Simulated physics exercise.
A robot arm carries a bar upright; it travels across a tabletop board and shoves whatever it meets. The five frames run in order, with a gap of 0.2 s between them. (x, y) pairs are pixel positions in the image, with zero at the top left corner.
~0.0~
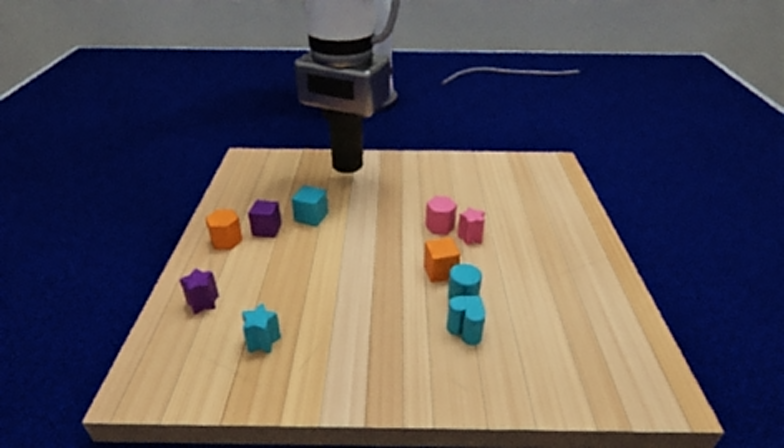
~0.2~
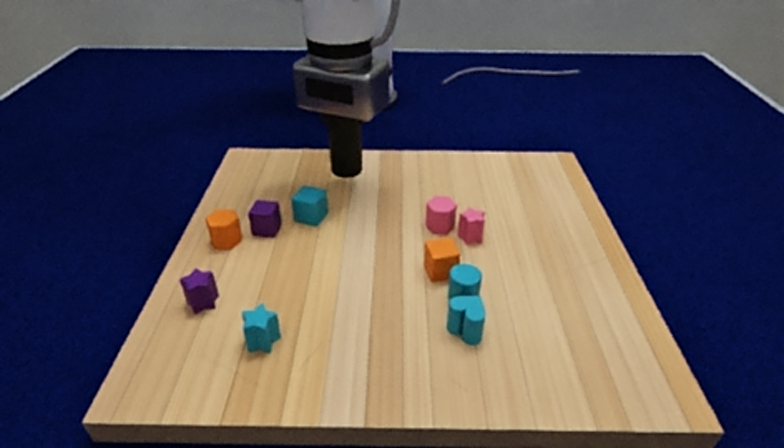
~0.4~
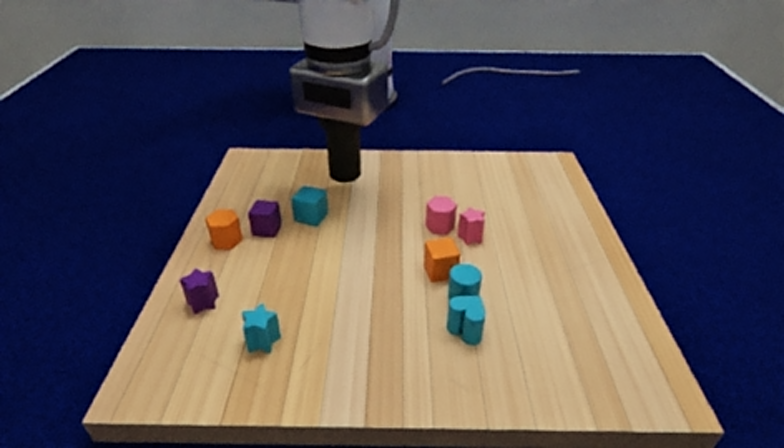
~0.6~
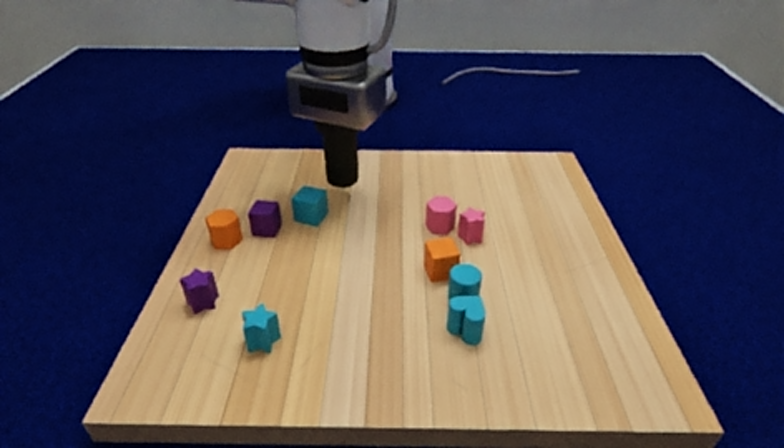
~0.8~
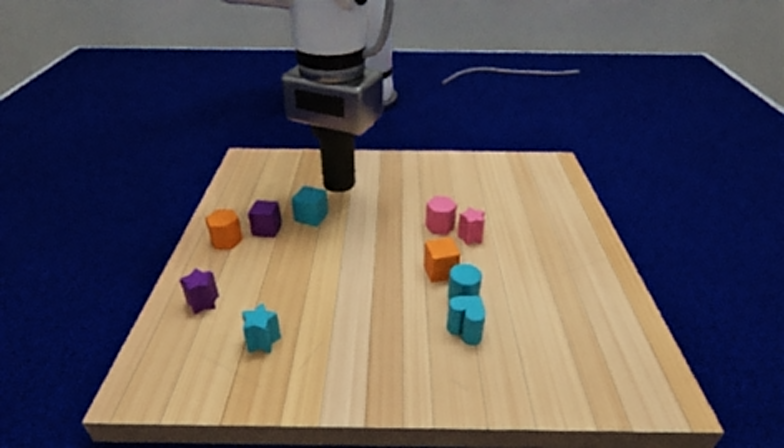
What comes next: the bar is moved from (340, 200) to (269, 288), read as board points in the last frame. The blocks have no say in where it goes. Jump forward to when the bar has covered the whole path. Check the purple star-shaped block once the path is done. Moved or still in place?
It is not moved.
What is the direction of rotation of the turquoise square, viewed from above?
Looking down on the board, it turns clockwise.
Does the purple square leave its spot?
I expect so.
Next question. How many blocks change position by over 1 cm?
My guess is two.
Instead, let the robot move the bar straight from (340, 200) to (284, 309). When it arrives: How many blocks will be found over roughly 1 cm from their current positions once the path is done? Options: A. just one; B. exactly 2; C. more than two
Option A.
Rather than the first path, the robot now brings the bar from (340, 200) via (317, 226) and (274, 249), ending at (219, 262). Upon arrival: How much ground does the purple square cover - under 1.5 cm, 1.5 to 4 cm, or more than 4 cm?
By the end of the path, it will have gone past 4 cm.
What follows on the original path. One third of the way, bar (318, 209); purple square (257, 208); turquoise square (284, 206), turned 70° clockwise.
Two thirds of the way, bar (293, 239); orange hexagonal block (217, 217); purple square (249, 208); turquoise square (275, 210), turned 90° clockwise.
At the end, bar (266, 271); purple star-shaped block still; orange hexagonal block (217, 217); purple square (249, 208); turquoise square (275, 210), turned 90° clockwise.
